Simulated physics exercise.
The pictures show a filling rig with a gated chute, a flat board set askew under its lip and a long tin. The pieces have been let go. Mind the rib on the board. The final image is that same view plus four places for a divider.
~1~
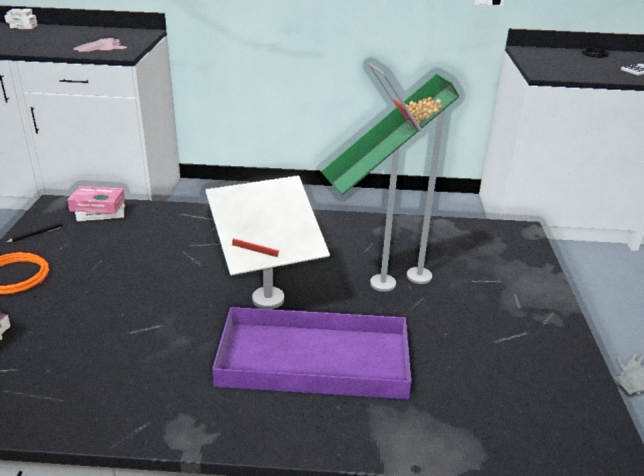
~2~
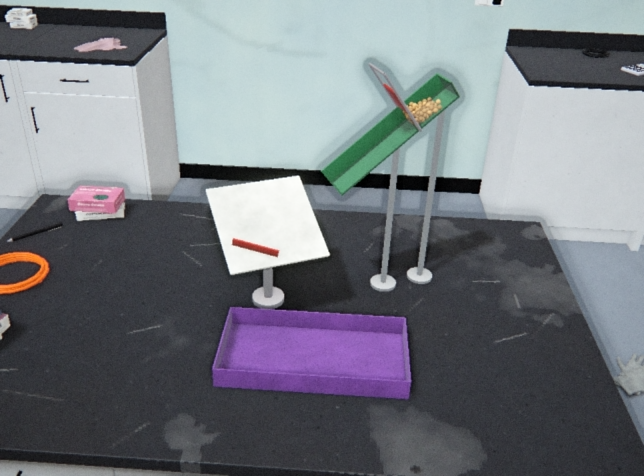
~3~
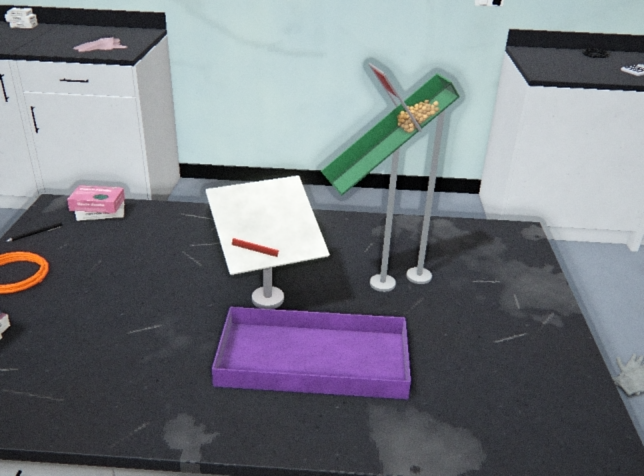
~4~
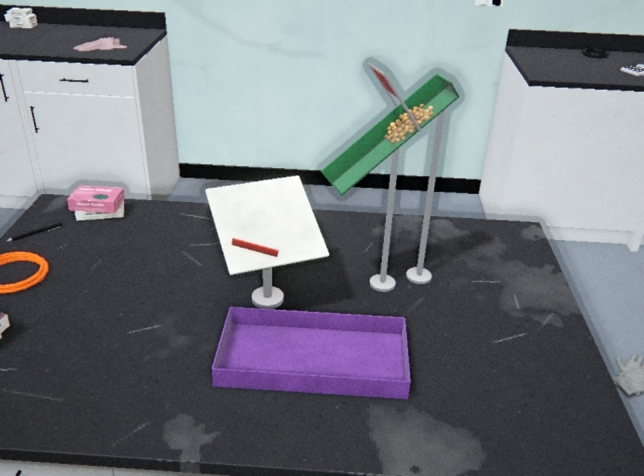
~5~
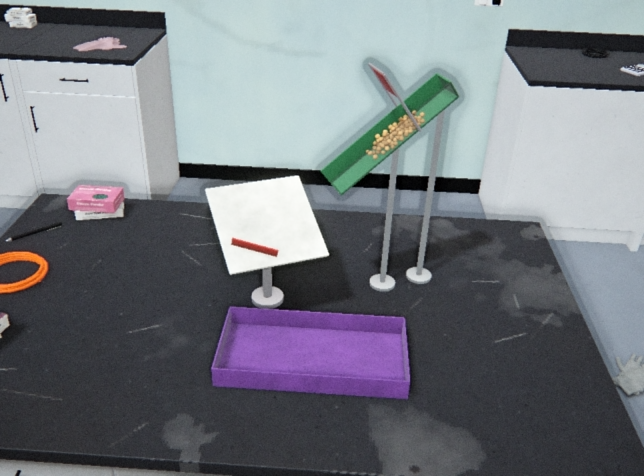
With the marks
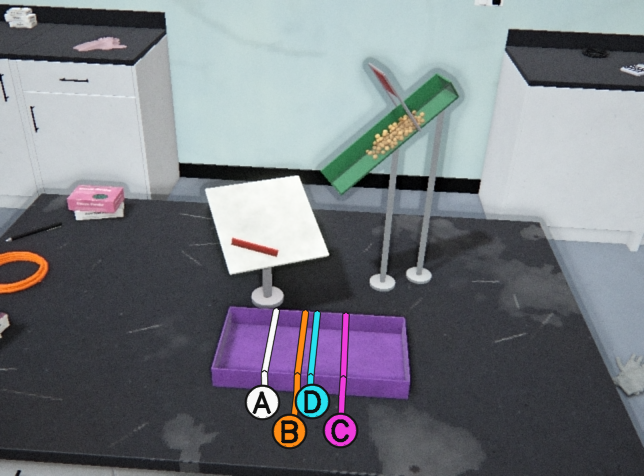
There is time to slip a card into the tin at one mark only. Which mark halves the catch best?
Line B.
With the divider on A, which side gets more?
More lands on the right.
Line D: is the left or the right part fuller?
The left side.
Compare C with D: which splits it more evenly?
Line D.
On the marked copy, line A crosses the front rim at (264, 372); line B crosses the front rim at (297, 374); line C crosses the front rim at (343, 377); line D crosses the front rim at (310, 375).
If A is chosen, of what is caught, about a tenth on the left of the divider, the larger part on the right.
If B is chosen, of what is caught, roughly half on the left of the divider, roughly half on the right.
If C is chosen, of what is caught, almost all on the left of the divider, about a tenth on the right.
If D is chosen, of what is caught, the larger part on the left of the divider, roughly a quarter on the right.
